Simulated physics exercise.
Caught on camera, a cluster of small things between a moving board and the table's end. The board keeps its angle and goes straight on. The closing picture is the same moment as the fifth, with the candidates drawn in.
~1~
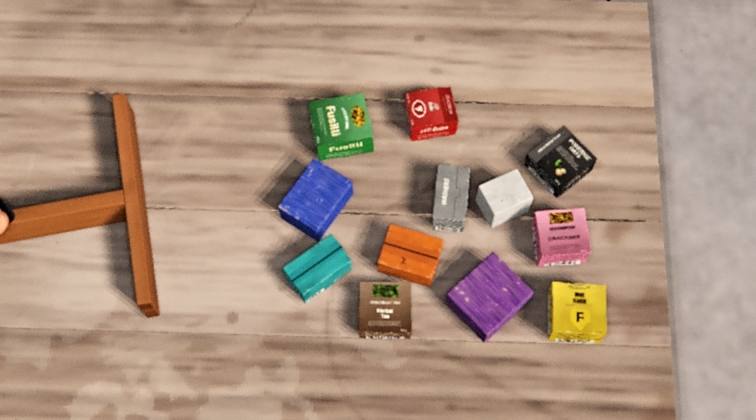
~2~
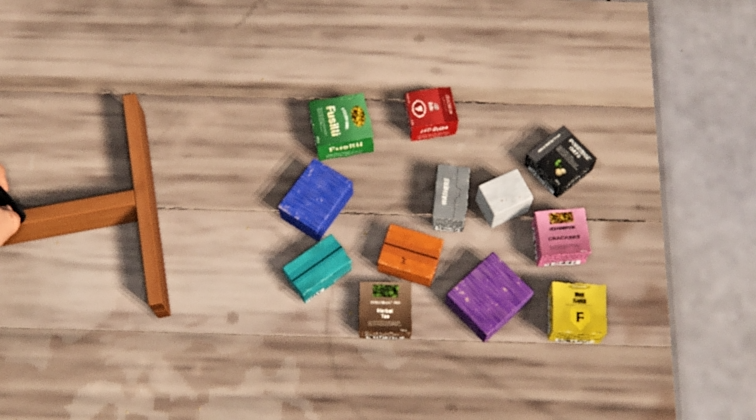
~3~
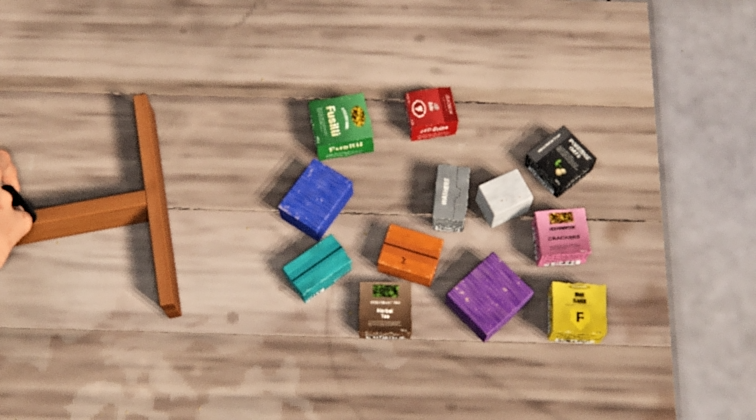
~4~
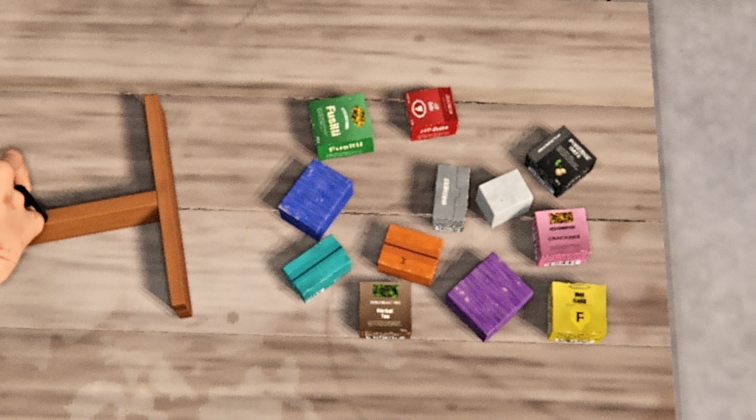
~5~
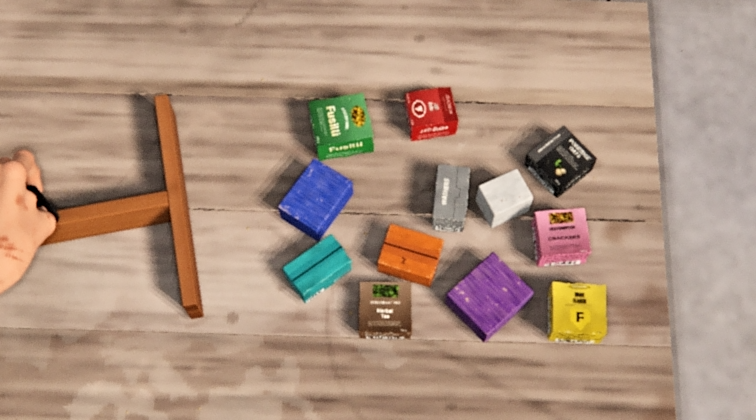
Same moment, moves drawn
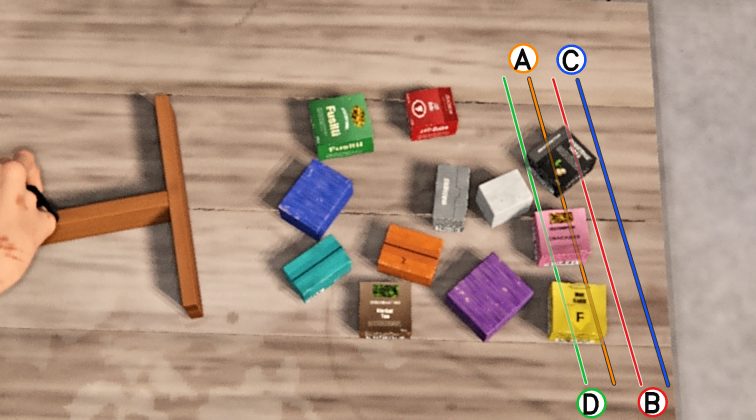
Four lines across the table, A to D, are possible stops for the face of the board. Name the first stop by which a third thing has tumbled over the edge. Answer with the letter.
Line A.
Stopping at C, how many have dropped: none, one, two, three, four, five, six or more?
In all, six or more.
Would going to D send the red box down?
No.
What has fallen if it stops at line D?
The pink packet.
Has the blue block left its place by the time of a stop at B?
By then, yes.
On the marked copy, A at (569, 222); B at (595, 223); C at (621, 224); D at (543, 222).
Taking A. A third of the way, board (316, 200); brown packet (393, 313); turquoise box (369, 261).
Two thirds of the way, board (458, 204); black packet (589, 150); yellow packet (593, 317).
When it is over, board (571, 207); yellow packet over the edge; pink packet over the edge; four fallen.
As for the rest, B drops five, but is farther than needed; C drops eight, but is farther than needed; D drops only one.
